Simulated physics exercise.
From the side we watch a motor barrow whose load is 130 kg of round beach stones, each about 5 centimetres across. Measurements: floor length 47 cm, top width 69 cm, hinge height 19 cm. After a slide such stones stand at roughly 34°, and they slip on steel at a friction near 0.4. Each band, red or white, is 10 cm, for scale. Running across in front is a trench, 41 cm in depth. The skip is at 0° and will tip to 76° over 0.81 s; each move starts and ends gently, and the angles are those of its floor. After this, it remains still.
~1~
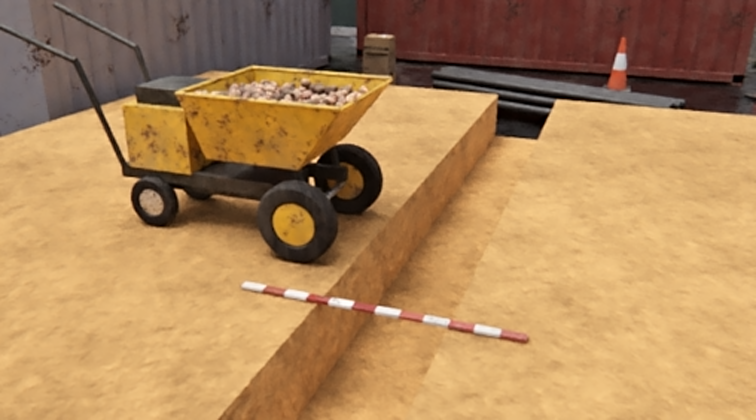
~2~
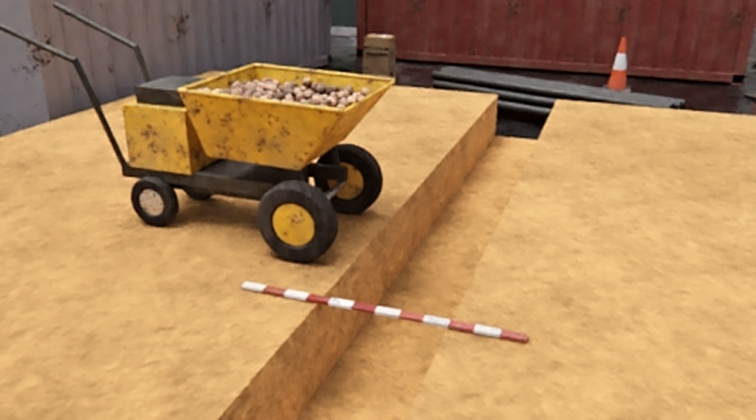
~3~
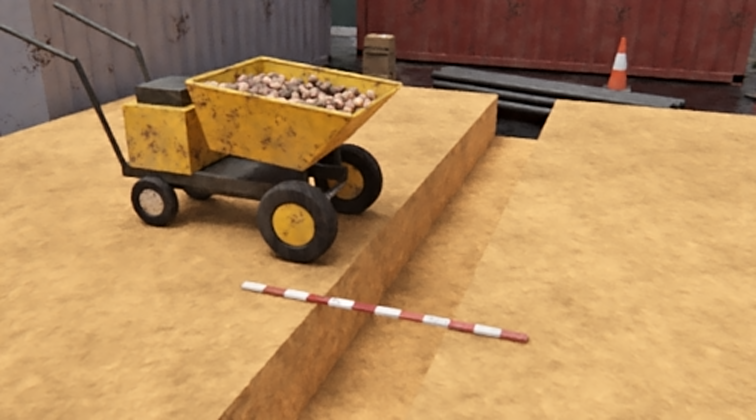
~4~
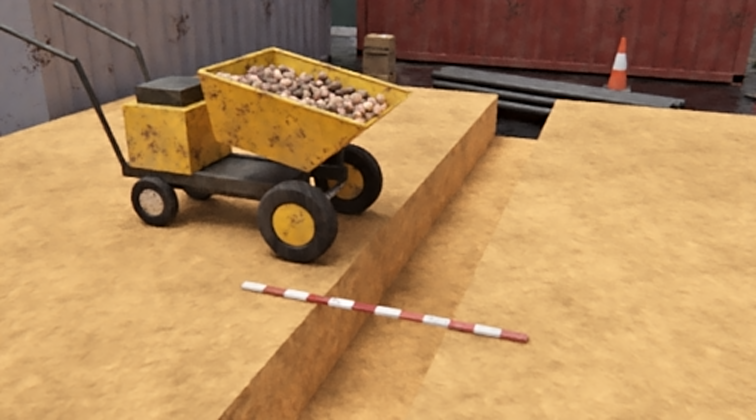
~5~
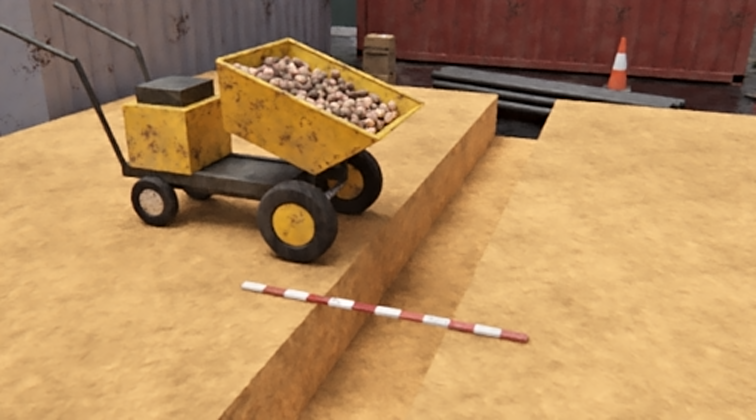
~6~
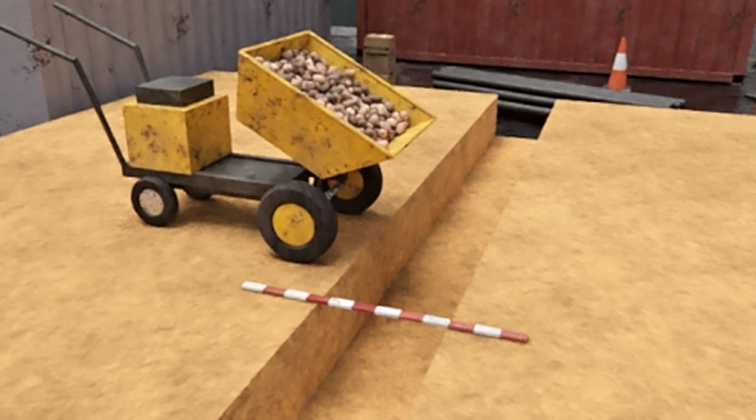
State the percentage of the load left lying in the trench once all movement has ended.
The share left there is about 62 per cent.
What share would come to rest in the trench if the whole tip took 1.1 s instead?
Close to 70 percent, then.
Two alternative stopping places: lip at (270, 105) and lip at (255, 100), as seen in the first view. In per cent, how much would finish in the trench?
Near 100 then near 100 percent.
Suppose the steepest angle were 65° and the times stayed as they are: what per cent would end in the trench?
Trench share: Approx. 60%.
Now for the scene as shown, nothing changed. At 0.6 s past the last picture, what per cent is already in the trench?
Some 30 per cent.
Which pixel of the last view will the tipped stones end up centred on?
Look at roughly (464, 315).
Then, 0.3 s after the last picture the floor is at 64°, 100 % in the skip; the foremost stones are at (431, 209).
Then, 0.6 s after the last picture the floor is at 76°, 53 % in the skip, 28 % in the trench, 19 % past the trench; the foremost stones are at (542, 264).
Then, 0.9 s after the last picture the floor is at 76°, 11 % in the skip, 51 % in the trench, 38 % past the trench; the foremost stones are at (715, 280).
Then, 2.9 s after the last picture the floor is at 76°, 0 % in the skip, 62 % in the trench, 38 % past the trench; the foremost stones are past the picture's edge.
